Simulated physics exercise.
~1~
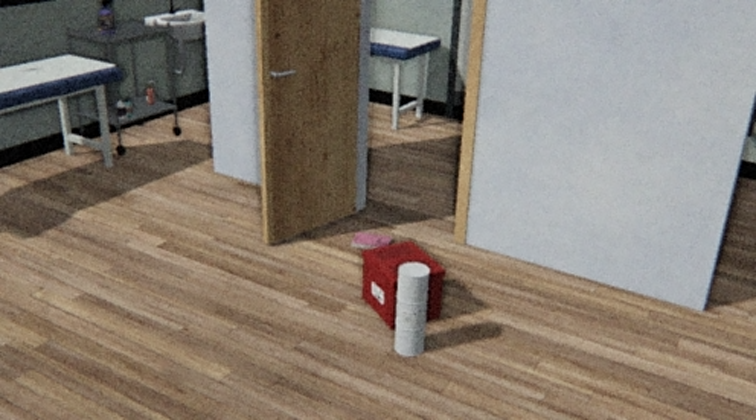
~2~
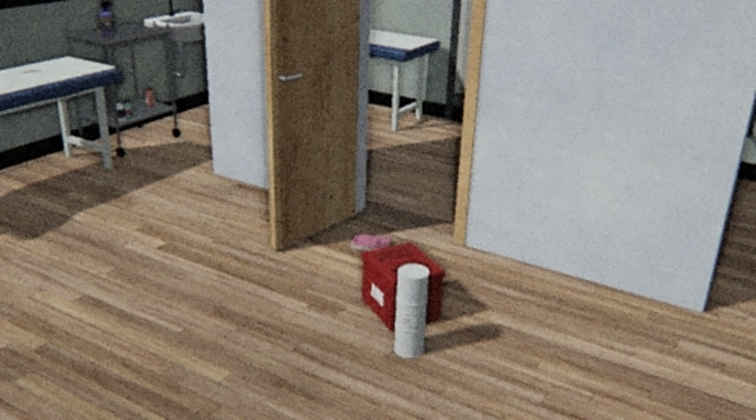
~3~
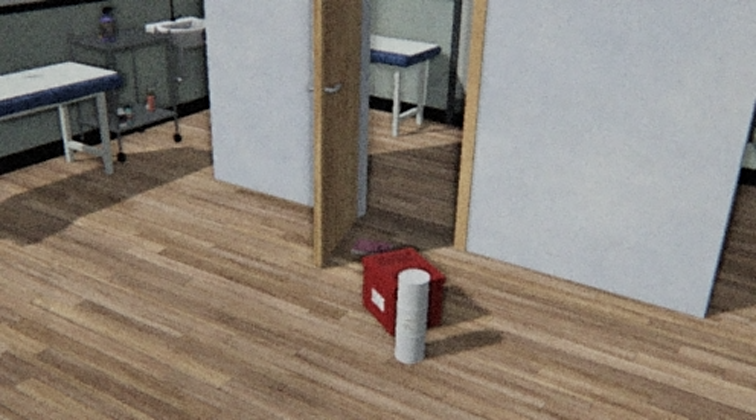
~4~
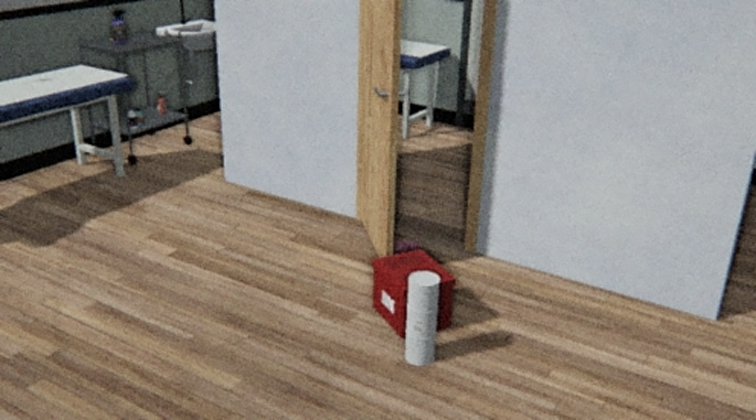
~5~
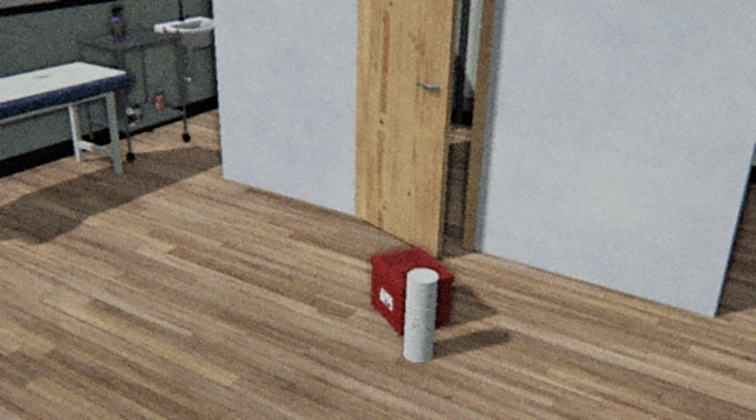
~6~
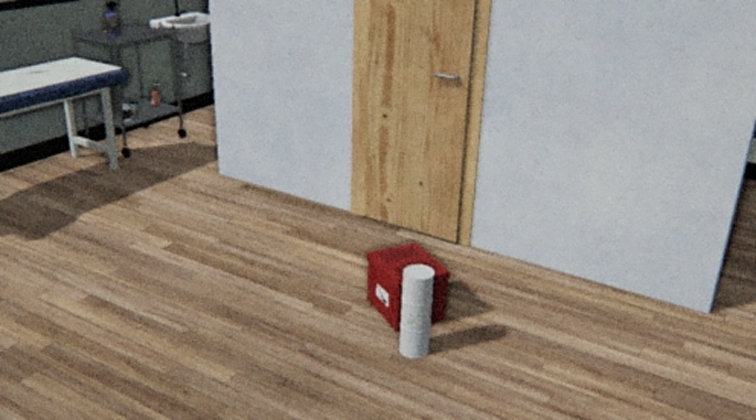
In a room with exam tables, an open wooden door swings shut, hiding a pink object.
